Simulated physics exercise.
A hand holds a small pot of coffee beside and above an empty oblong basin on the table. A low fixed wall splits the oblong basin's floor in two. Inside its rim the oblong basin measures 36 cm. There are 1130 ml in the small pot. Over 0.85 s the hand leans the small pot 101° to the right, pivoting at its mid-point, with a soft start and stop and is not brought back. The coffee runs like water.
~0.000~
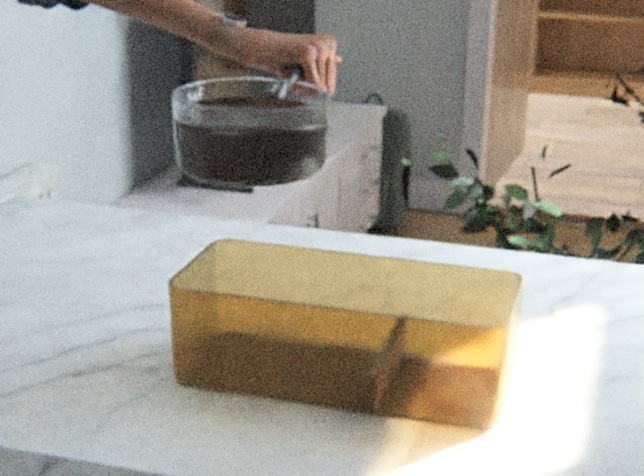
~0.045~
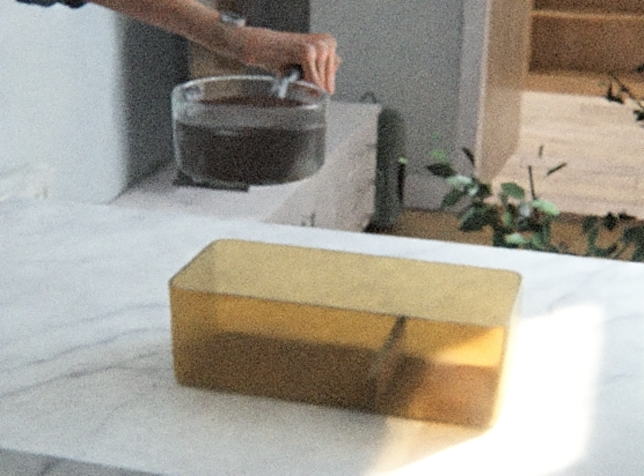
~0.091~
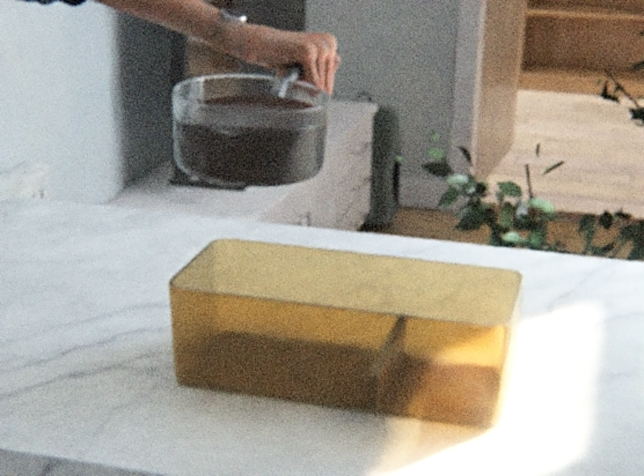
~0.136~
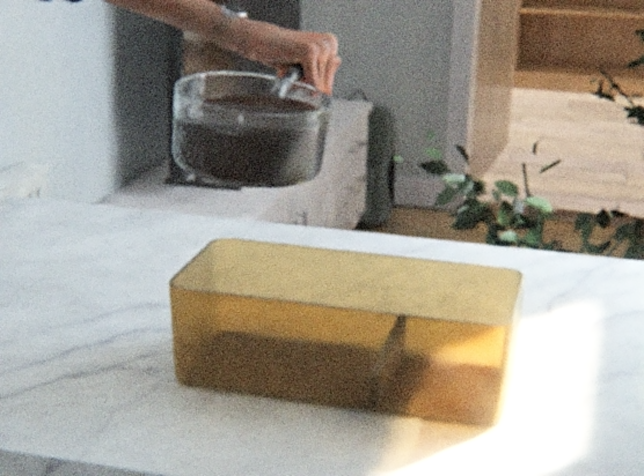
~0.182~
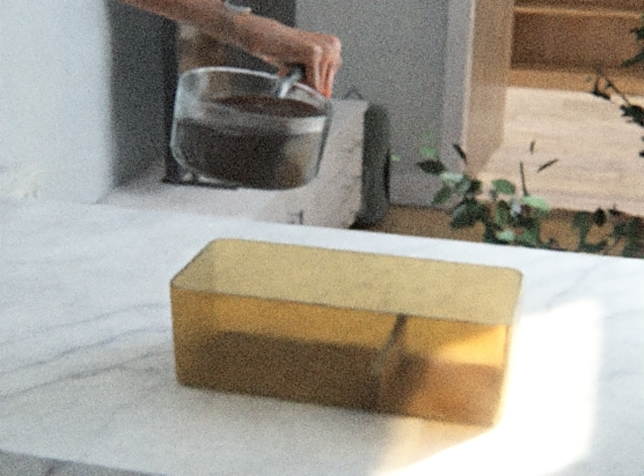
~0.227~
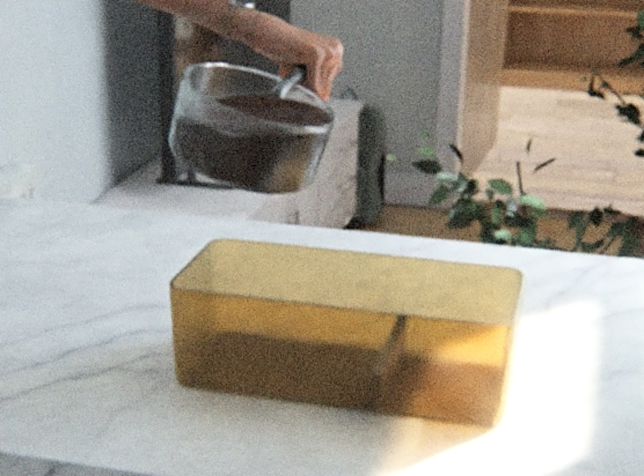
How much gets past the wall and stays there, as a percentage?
About 36 per cent.
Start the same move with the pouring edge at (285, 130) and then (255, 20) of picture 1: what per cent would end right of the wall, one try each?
In turn about 10 and 15 per cent.
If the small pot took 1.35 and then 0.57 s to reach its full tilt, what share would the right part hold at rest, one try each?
First 50, then 25 per cent.
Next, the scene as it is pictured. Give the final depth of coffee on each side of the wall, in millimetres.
Some 20 mm on the left and 22 mm on the right.
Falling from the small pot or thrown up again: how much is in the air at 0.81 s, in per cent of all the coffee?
About 10 per cent.
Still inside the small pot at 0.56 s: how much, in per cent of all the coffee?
About 50 per cent.
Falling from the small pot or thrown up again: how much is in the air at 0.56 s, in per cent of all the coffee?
Some 40 per cent.
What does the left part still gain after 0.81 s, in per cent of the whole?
Some 20 per cent.
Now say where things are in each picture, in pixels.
In the first picture, it leans 0°; its right rim is at (325, 102); the coffee meets the walls at (184, 106) and (324, 118); the oblong basin's rim runs from (192, 262) to (516, 302); the wall's top is at (388, 348).
In the second picture, it leans 1°; its right rim is at (325, 102); the coffee meets the walls at (183, 106) and (324, 118).
In the third picture, it leans 3°; its right rim is at (327, 105); the coffee meets the walls at (184, 104) and (325, 118).
In the fourth picture, it leans 6°; its right rim is at (328, 109); the coffee meets the walls at (184, 103) and (326, 119).
In the fifth picture, it leans 11°; its right rim is at (331, 115); the coffee meets the walls at (185, 103) and (328, 119).
In the sixth picture, it leans 17°; its right rim is at (332, 124); the coffee meets the walls at (184, 103) and (331, 121).
By 0.56 s the tilt is 75° and 50 per cent is still to pour, 5 is left of the wall and 5 right of it.
By 0.81 s the tilt is 100° and 11 per cent is still to pour, 42 is left of the wall and 38 right of it.
By 1.07 s the tilt is 101° and 1 per cent is still to pour, 57 is left of the wall and 36 right of it.
By 1.35 s the tilt is 101° and 0 per cent is still to pour, 61 is left of the wall and 36 right of it.
At rest 62 per cent lies left of the wall, 36 right of it and 2 outside.
